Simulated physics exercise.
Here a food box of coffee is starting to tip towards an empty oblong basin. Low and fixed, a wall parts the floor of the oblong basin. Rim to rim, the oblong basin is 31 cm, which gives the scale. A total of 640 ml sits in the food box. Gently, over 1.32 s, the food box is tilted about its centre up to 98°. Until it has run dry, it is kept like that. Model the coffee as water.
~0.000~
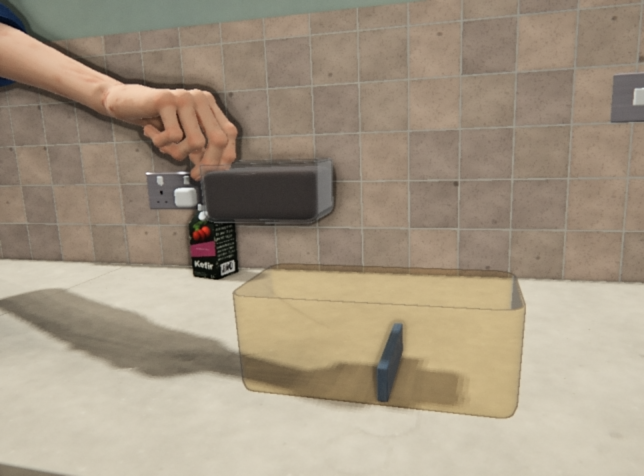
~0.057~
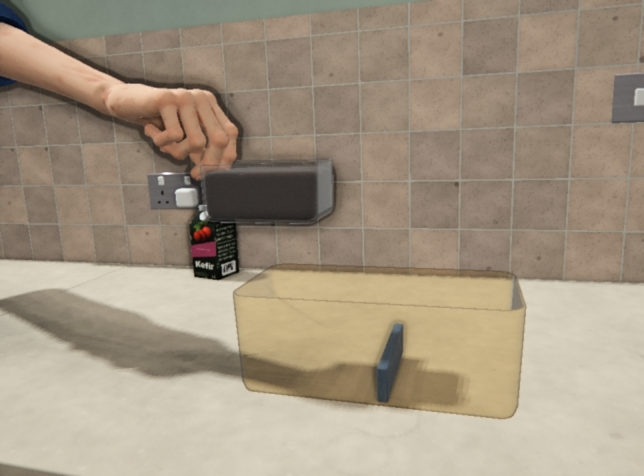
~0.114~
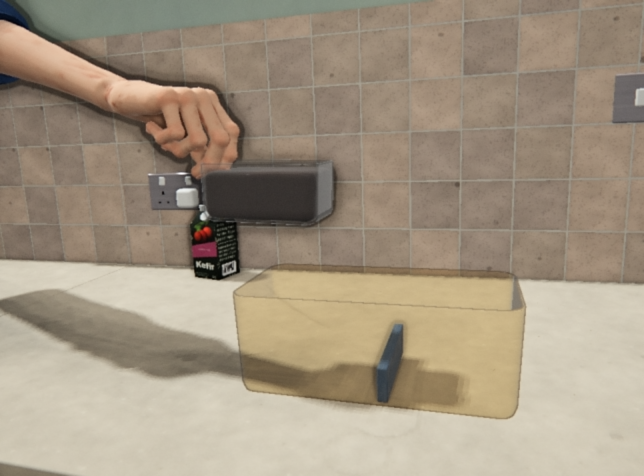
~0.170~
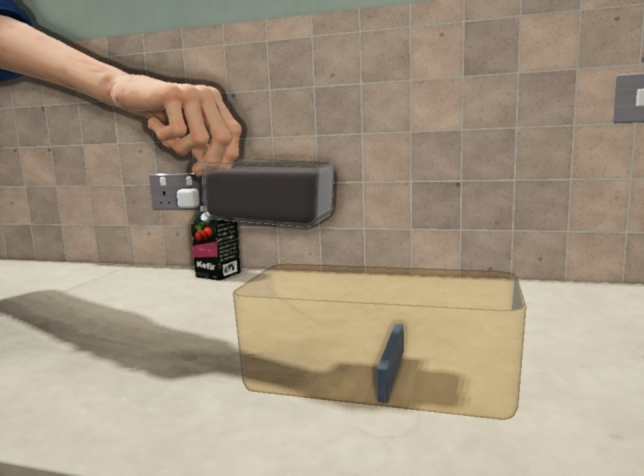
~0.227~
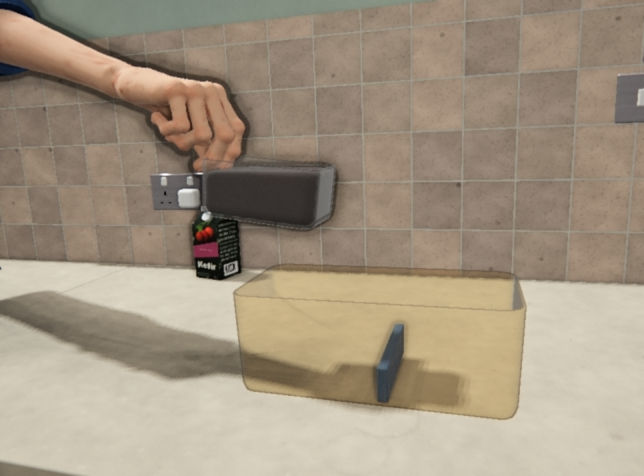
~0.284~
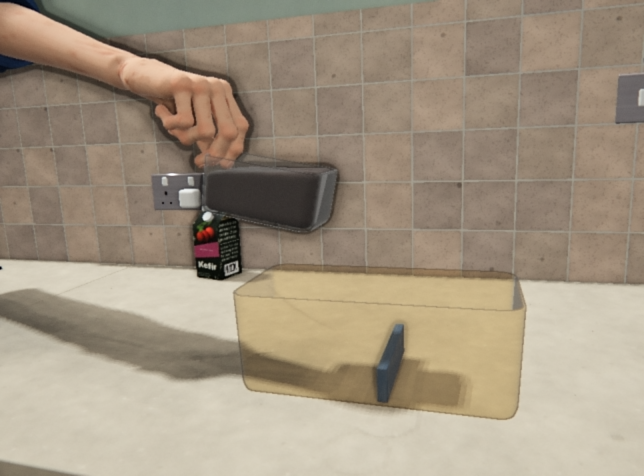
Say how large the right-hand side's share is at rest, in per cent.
Its share is roughly 49 per cent.
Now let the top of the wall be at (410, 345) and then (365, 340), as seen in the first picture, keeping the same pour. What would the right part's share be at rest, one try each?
Around 10 and 70 percent, in that order.
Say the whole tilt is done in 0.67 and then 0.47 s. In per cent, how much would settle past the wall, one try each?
Roughly 30 per cent the first time and 15 per cent the second.
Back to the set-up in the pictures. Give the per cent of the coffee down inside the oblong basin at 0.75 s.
Some 24 per cent.
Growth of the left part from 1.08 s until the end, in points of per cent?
Roughly 16 percent.
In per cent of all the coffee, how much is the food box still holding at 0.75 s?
46 %.
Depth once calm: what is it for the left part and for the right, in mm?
Left 14 mm, right 18 mm.
Then, 0.75 s in, the tilt is 59° and 47 per cent is still to pour, 11 is left of the wall and 13 right of it.
Then, 1.08 s in, the tilt is 90° and 11 per cent is still to pour, 36 is left of the wall and 48 right of it.
Then, 1.44 s in, the tilt is 98° and 2 per cent is still to pour, 48 is left of the wall and 49 right of it.
Then, 1.82 s in, the tilt is 98° and 0 per cent is still to pour, 51 is left of the wall and 49 right of it.
Finally, 51 per cent lies left of the wall, 49 right of it and 1 outside.
